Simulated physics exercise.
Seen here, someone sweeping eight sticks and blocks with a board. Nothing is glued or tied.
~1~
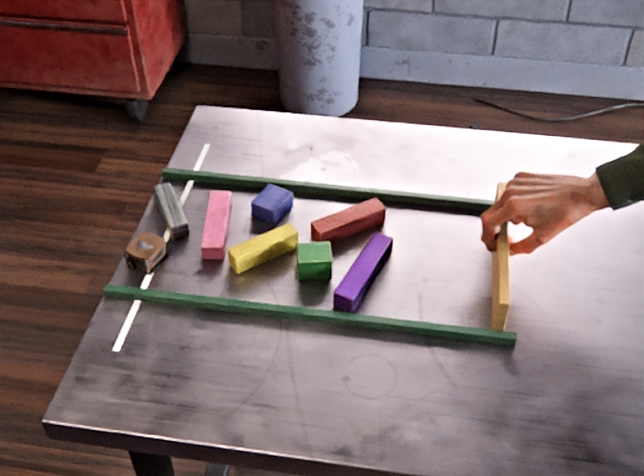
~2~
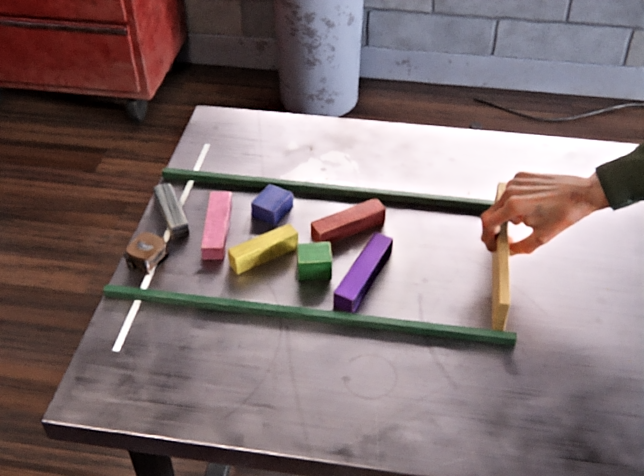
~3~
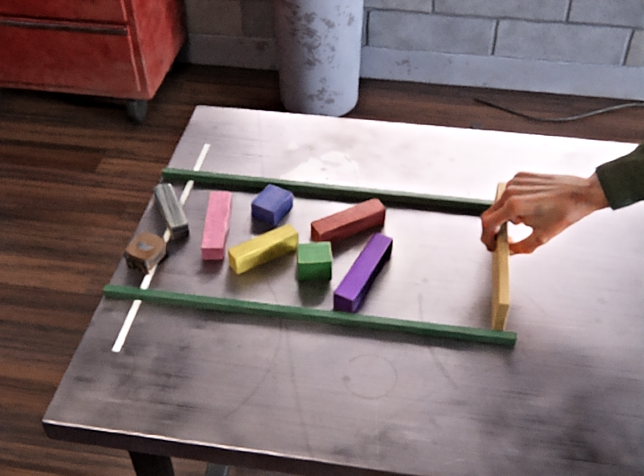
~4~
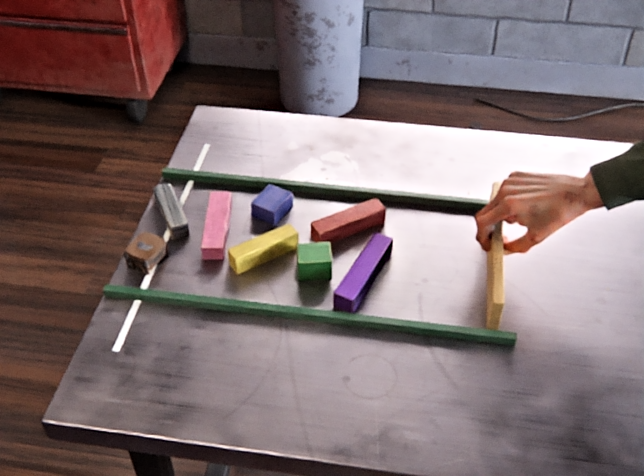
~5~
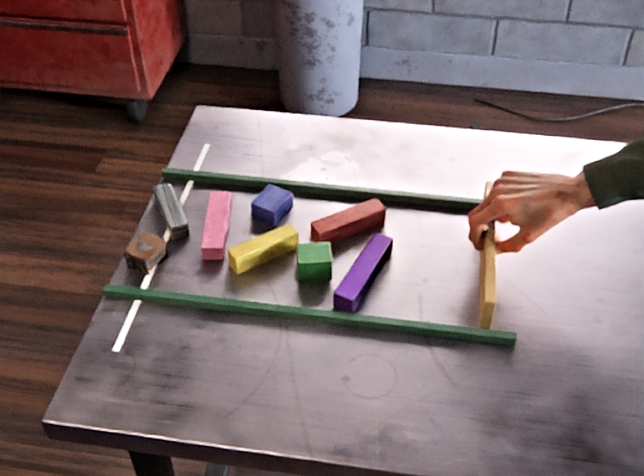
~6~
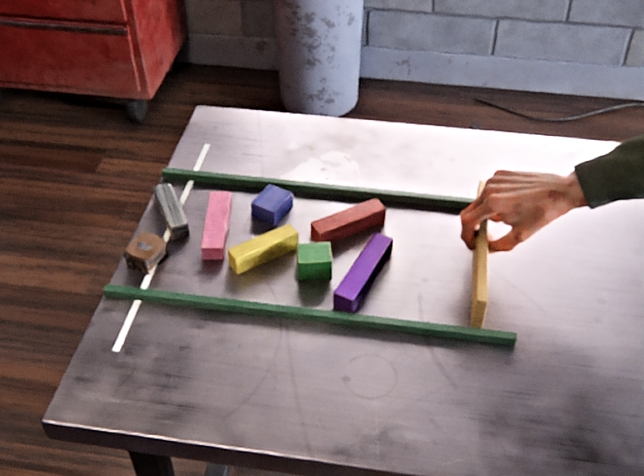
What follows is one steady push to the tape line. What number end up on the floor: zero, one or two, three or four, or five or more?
The number that fall off is five or more.
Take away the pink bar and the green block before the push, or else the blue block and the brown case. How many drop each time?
The counts: 3 and 4.
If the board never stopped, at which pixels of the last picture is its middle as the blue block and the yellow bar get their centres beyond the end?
Its middle is around (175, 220) and around (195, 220).
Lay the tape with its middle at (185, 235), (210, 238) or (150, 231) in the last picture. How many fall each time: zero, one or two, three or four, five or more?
For each place: Three to four; one to two; at least five.
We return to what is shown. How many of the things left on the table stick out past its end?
1 of them.
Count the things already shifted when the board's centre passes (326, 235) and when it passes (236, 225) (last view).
The counts are 4 and 8.
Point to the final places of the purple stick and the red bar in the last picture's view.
The purple stick at (147, 248), the red bar at (157, 198).
A little later, none off yet; brown case at rest near (147, 254); grey stick at rest near (171, 210); pink bar at rest near (217, 225).
When it is over, the number that fall off is five or more; down, green block, yellow bar, blue block, pink bar, grey stick and brown case.
